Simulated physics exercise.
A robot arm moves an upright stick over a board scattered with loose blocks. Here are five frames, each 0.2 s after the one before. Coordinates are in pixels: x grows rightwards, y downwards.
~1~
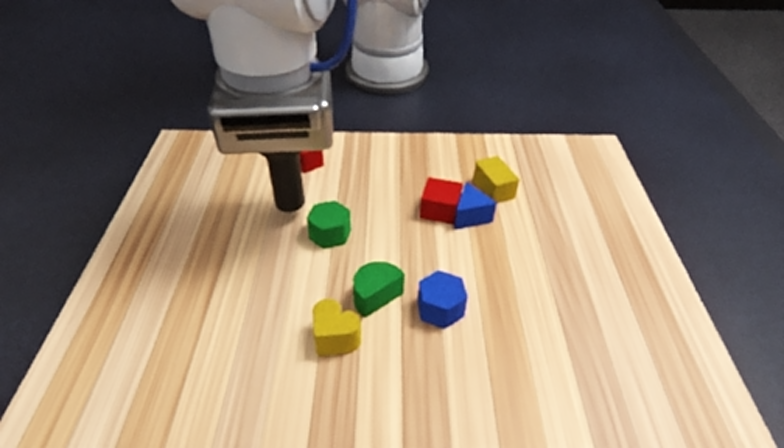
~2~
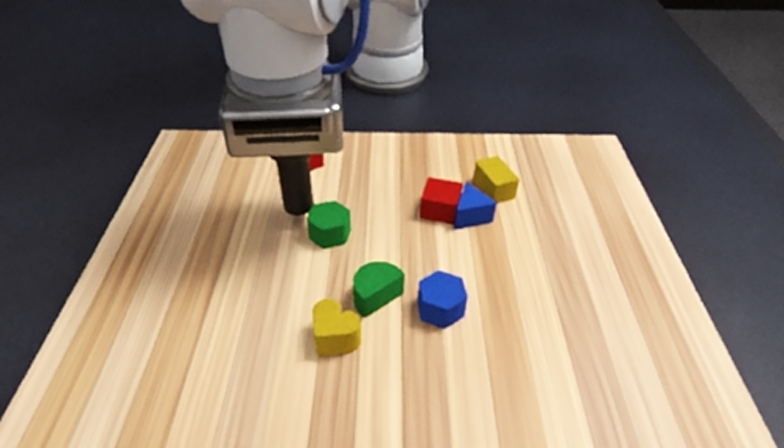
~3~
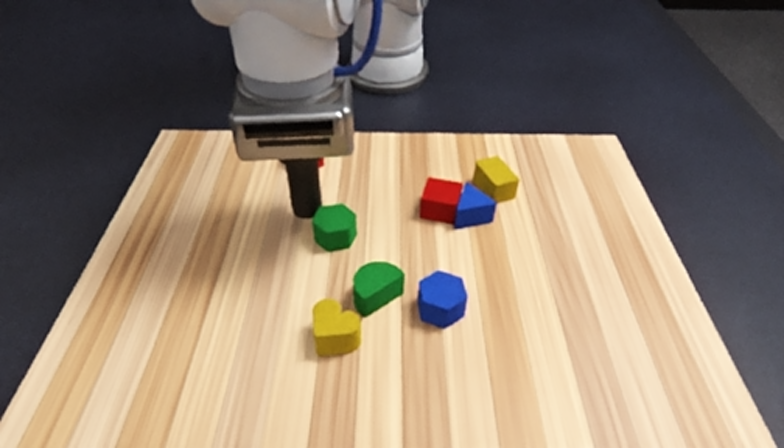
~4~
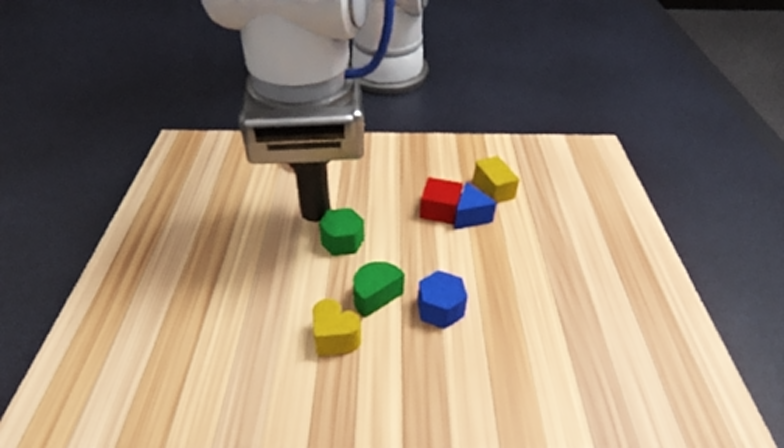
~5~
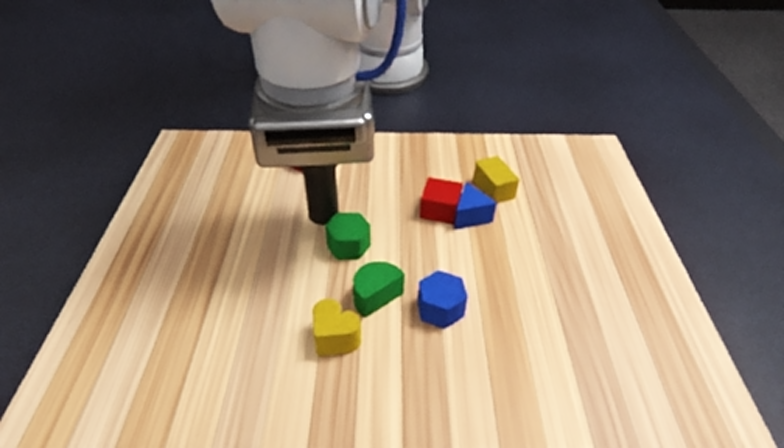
A white and grey robot arm holds a dark upright stick over a striped wooden board, seen from above at a fixed angle. Red, blue and yellow blocks cluster at upper right, with a green hexagonal block near the stick and green, blue and yellow pieces lower down. The arm slides the stick slightly right and nearer, nudging the green hexagonal block a short way the same direction.
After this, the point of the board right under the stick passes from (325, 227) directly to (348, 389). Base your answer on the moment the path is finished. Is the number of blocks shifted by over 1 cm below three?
Yes, that is how it ends up.
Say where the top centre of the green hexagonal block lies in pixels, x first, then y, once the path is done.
The top centre is at (367, 242).
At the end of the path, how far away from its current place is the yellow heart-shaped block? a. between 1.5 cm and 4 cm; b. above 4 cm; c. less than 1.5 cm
My answer is option b.
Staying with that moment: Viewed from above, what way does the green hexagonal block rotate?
Viewed from the top, it goes anticlockwise.
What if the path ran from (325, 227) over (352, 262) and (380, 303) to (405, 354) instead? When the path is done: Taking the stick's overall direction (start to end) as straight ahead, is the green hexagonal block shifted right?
In short: No.
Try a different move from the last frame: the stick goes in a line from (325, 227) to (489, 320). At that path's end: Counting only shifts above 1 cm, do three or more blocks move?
Answer: Yes.
The first path, step by step. One third of the way, stick at (330, 261); green hexagonal block at (367, 242), turned 35° anticlockwise.
Two thirds of the way, stick at (337, 313); yellow heart-shaped block at (332, 338), turned 20° anticlockwise; green hexagonal block at (367, 242), turned 35° anticlockwise.
At the end, stick at (347, 378); yellow heart-shaped block at (326, 403); green hexagonal block at (367, 242), turned 35° anticlockwise; green half-round block in place.
